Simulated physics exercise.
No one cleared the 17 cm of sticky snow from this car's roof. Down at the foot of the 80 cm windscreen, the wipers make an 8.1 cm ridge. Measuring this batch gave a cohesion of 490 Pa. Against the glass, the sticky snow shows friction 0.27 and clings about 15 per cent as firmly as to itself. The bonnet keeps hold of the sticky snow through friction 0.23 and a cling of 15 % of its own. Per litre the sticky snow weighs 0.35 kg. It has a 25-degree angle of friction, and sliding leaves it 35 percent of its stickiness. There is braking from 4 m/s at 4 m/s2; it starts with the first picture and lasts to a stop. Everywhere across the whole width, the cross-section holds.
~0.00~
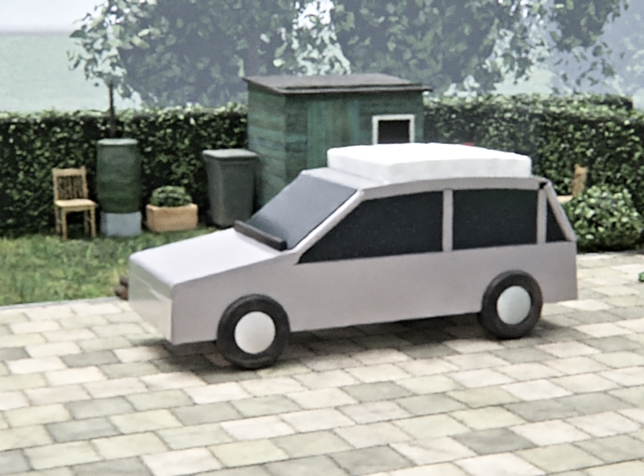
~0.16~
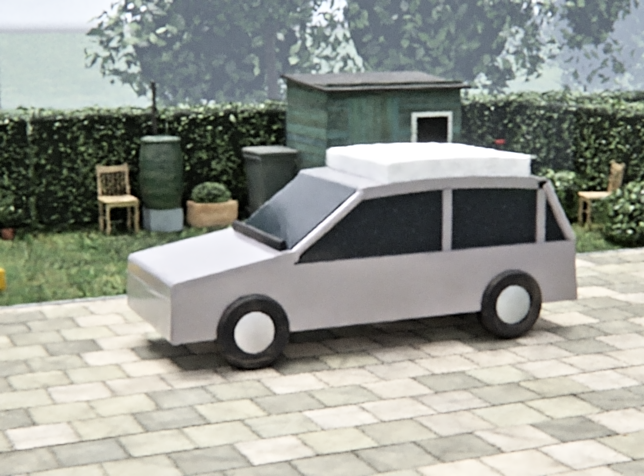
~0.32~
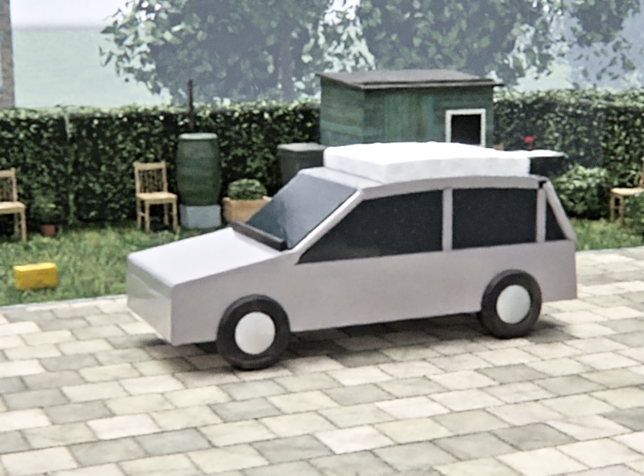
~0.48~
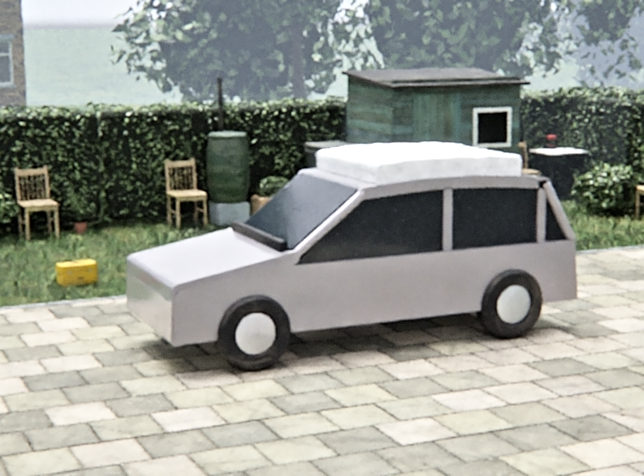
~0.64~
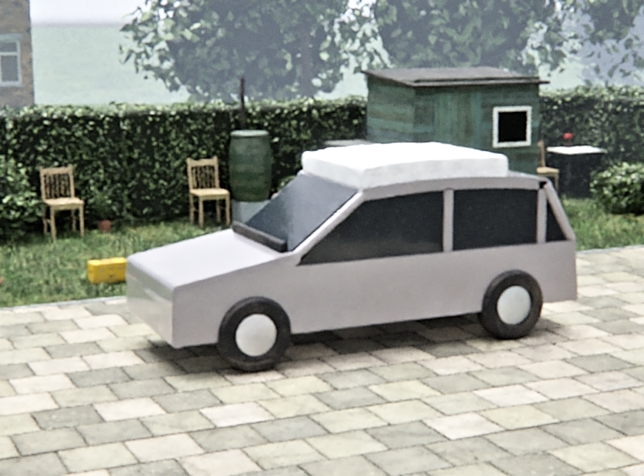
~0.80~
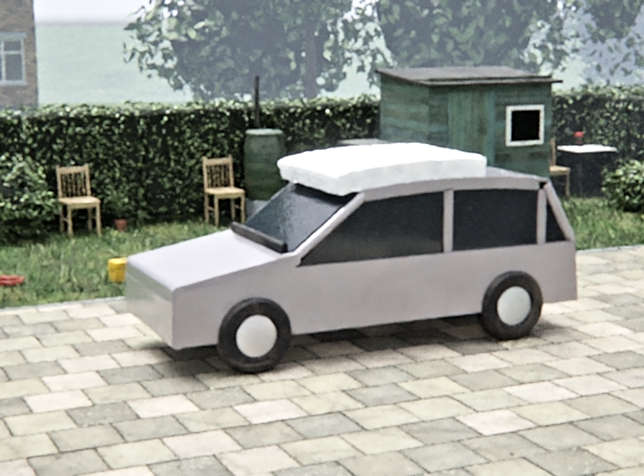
A thick white slab of snow slid forward along the roof of a silver car as it drove left past a hedge and green shed, its front edge finally poking out over the windscreen.
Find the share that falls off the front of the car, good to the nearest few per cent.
Near 96 per cent.
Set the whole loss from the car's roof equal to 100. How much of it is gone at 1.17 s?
It stands at about 70 percent.
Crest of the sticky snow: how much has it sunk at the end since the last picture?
60 cm.
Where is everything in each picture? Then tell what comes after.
The first frame shows foremost bit of the sticky snow at (388, 168).
The second frame shows foremost bit of the sticky snow at (387, 167).
The third frame shows foremost bit of the sticky snow at (385, 168), its middle shifted 2.1 cm.
The fourth frame shows foremost bit of the sticky snow at (377, 170), its middle shifted 9.6 cm.
The fifth frame shows foremost bit of the sticky snow at (362, 174), its middle shifted 24 cm.
The sixth frame shows foremost bit of the sticky snow at (338, 181), its middle shifted 46 cm, 15 % of it past the top of the windscreen, in one piece.
After 1.17 s, 27 % of the snow is on the roof, 51 % on the glass, 22 % on the bonnet and none has gone off the nose.
After 1.62 s, none of the snow is on the roof, 3 % on the glass, 89 % on the bonnet and 8 % has gone off the nose.
After 2.06 s, none of the snow is on the roof, 3 % on the glass, 34 % on the bonnet and 62 % has gone off the nose.
After 2.50 s, none of the snow is on the roof, 3 % on the glass, 10 % on the bonnet and 87 % has gone off the nose.
After 2.80 s, none of the snow is on the roof, 3 % on the glass, 1 % on the bonnet and 96 % has gone off the nose.
